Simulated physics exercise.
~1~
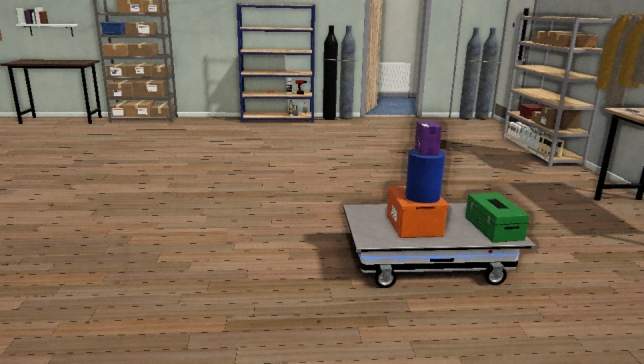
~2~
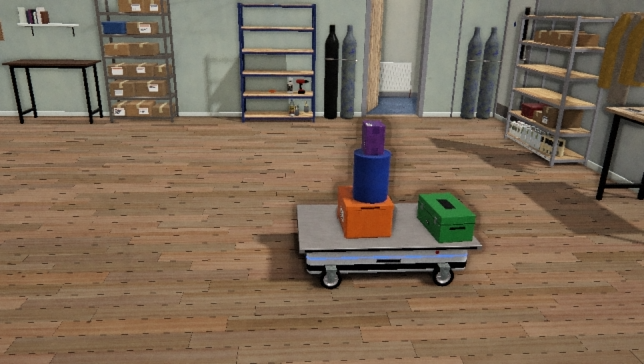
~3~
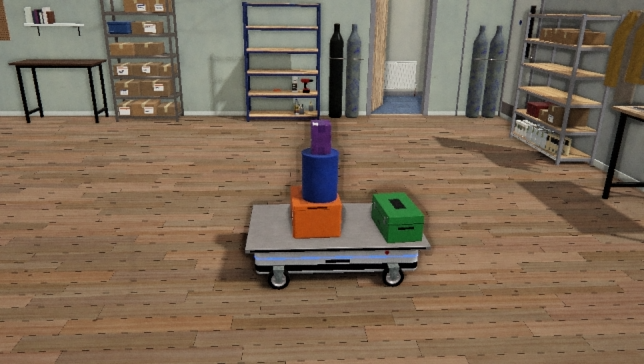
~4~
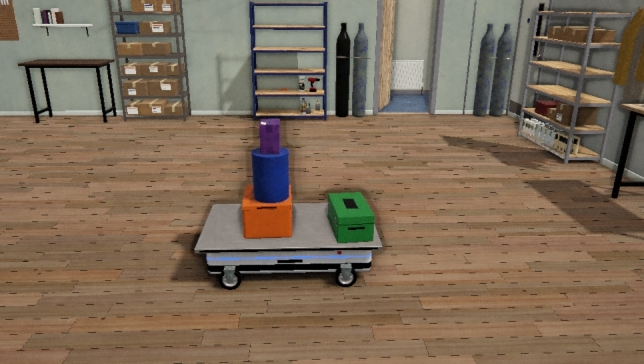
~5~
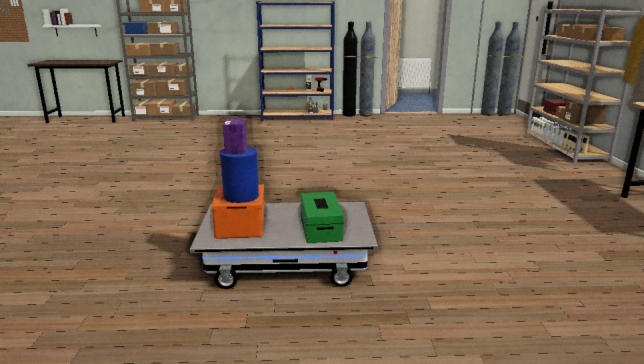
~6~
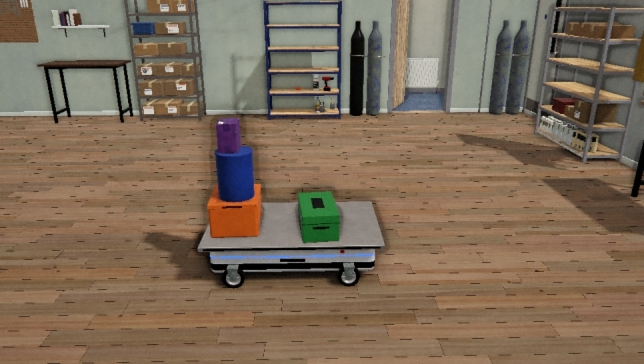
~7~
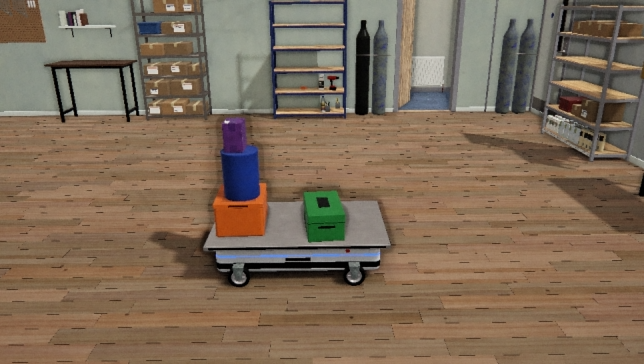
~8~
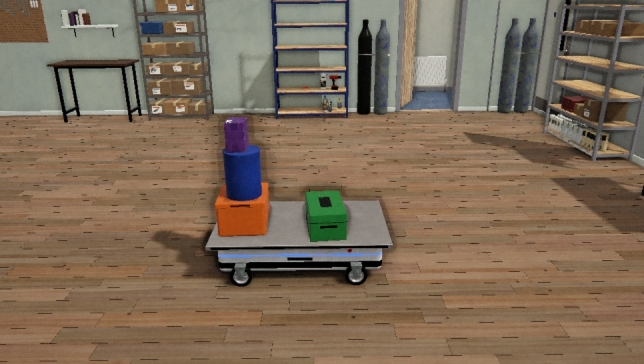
Flat cart rolling left across a wooden floor and stopping, its purple, blue and orange stack still upright beside a green toolbox.
